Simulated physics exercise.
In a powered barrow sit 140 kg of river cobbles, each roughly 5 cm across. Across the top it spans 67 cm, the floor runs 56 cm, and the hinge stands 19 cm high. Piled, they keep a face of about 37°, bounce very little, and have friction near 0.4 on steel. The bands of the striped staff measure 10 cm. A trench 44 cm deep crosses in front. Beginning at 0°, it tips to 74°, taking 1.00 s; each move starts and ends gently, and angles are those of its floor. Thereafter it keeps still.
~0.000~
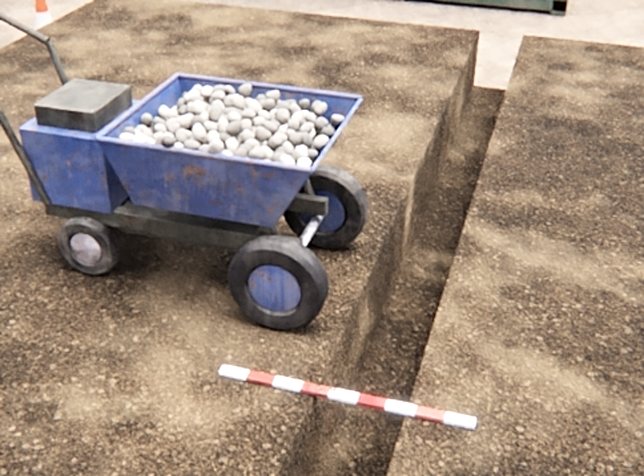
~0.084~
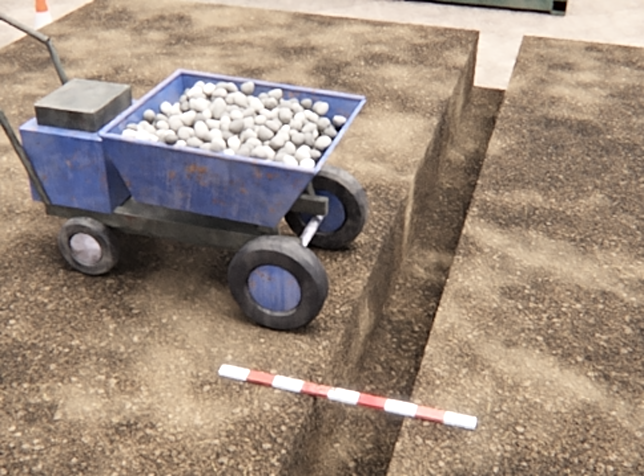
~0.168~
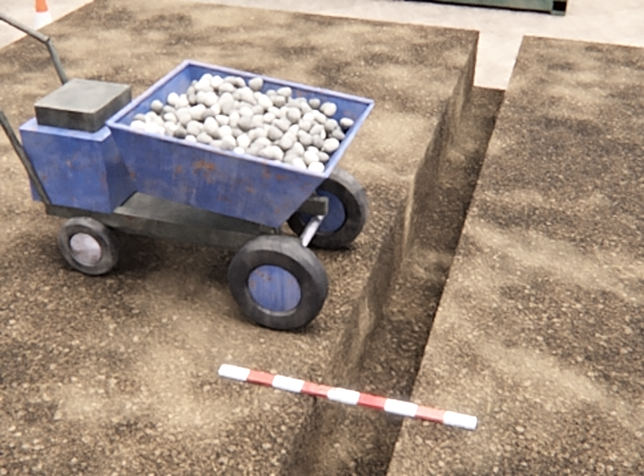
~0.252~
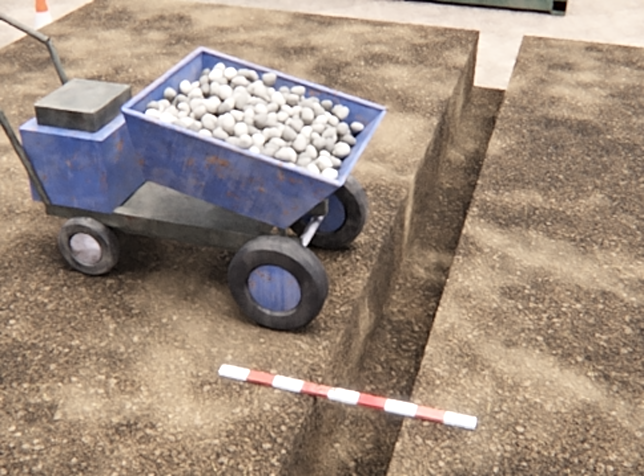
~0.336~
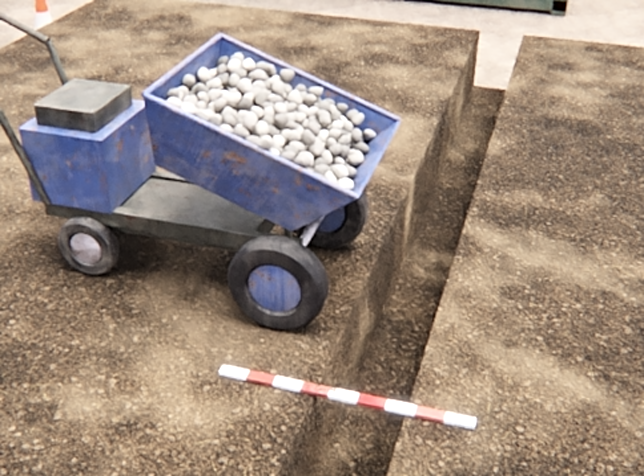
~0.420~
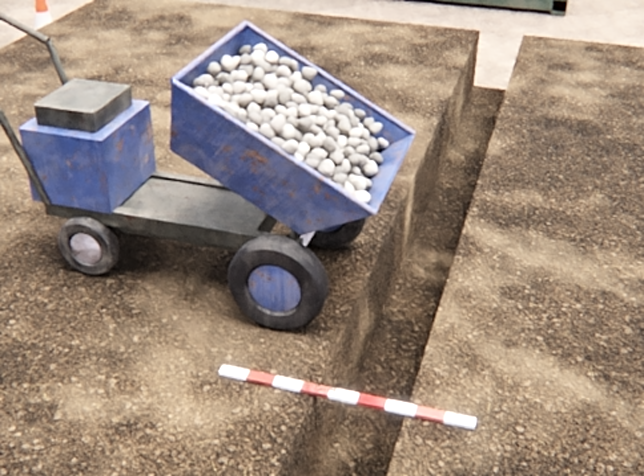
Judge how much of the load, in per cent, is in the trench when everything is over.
I judge it at about 32 per cent.
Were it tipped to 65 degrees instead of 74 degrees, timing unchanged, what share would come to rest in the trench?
Some 15% would finish there.
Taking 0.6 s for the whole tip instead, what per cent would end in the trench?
In that case, around 20%.
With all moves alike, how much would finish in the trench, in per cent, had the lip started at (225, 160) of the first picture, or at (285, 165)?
Around 90 and then 50 percent.
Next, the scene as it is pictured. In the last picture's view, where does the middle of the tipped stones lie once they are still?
Their middle is at about (483, 308).
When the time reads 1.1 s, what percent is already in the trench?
Close to 0 per cent at that time.
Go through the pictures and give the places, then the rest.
The first frame shows lip at (312, 170), floor tilted 0°, highest stones at (225, 104).
The second frame shows lip at (315, 172), floor tilted 1°, highest stones at (227, 102); the stones move at 0.3 m/s on average.
In the third frame, the tray is at 6°, its lip at (325, 177); the top of the load is at (218, 96); the stones move at 0.5 m/s on average.
In the fourth frame, the tray is at 12°, its lip at (340, 185); the top of the load is at (226, 81); the stones move at 0.7 m/s on average.
In the fifth frame, the tray is at 19°, its lip at (357, 197); the top of the load is at (238, 71); the stones move at 0.9 m/s on average.
The sixth frame shows lip at (374, 213), floor tilted 28°, highest stones at (253, 62); the stones move at 1.0 m/s on average.
After 0.8 s the floor is at 62°; 100 % in the tray; the foremost stones are at (430, 241).
After 1.1 s the floor is at 74°; 59 % in the tray, 41 % past the trench; the foremost stones are at (559, 316).
After 1.5 s the floor is at 74°; 29 % in the tray, 4 % in the trench, 67 % past the trench; the foremost stones are past the picture's edge.
After 3.4 s the floor is at 74°; 0 % in the tray, 32 % in the trench, 68 % past the trench; the foremost stones are past the picture's edge.
